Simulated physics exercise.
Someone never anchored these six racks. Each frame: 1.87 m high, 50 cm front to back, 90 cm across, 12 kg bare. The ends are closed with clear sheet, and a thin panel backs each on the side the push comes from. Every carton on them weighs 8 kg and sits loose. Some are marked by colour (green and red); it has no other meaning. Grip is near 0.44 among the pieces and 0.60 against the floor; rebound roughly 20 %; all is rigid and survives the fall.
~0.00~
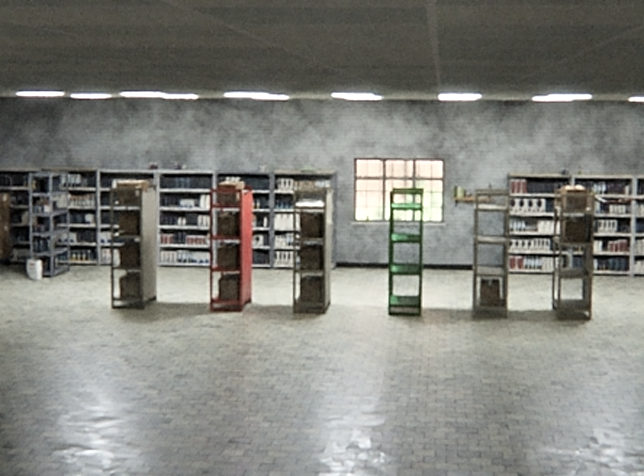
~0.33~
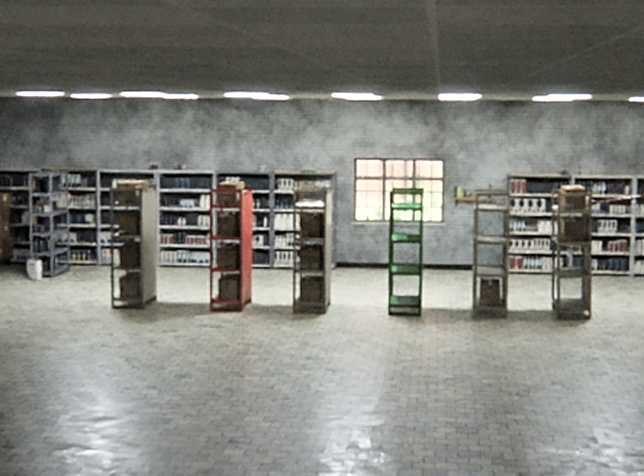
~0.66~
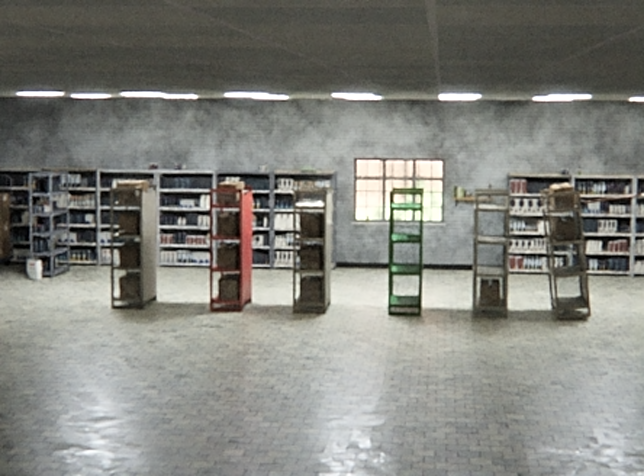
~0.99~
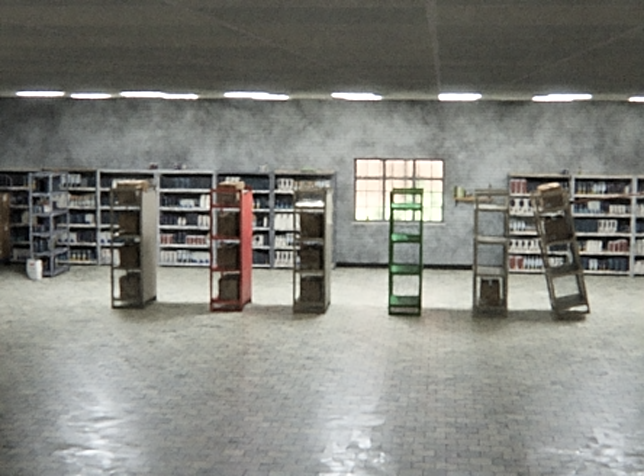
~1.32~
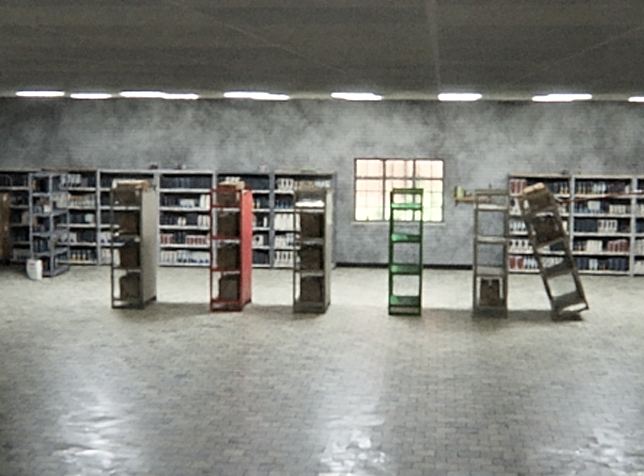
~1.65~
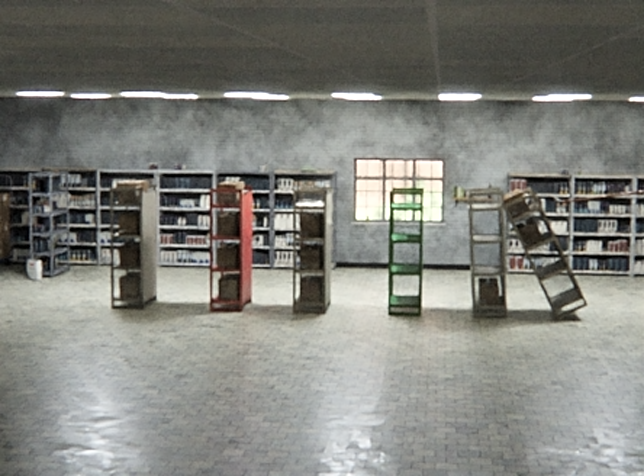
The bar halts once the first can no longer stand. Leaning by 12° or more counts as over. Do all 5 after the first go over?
Not all go over.
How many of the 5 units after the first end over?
The count is 3.
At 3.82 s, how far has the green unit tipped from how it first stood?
Roughly 50°.
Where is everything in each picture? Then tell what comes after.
In the first frame (pixels give the middle of a visible side), pole end (606, 203) 12 cm from the first unit; red unit (226, 251); green unit (405, 254); none of the others has stirred.
The second frame shows pole end (595, 203) pushing; red unit (226, 251).
The third frame shows pole end (584, 203) pushing; red unit (226, 251); none of the others has stirred.
The fourth frame shows pole end (573, 203) pushing; red unit (226, 251); none of the others has stirred.
The fifth frame shows pole end (562, 203) pushing; red unit (226, 251); none of the others has stirred.
The sixth frame shows pole end (561, 203) stopped; red unit (226, 251); green unit (405, 254); steepest lean 3°, the unit at (488, 255); one has shifted.
After 2.02 s, 4 cartons spilt or dropped; 1 of the 5 other units over.
After 2.58 s, 5 cartons spilt or dropped; 2 of the 5 other units over; green unit 37° from how it stood.
After 3.82 s, 10 cartons spilt or dropped; 3 of the 5 other units over; green unit 51° from how it stood.
In the end (4.7 s), 12 cartons spilt or dropped; 3 of the 5 other units over; green unit 51° from how it stood; red unit unmoved. Two left standing. From the last view, middles, green unit near (351, 260), red unit near (228, 247).
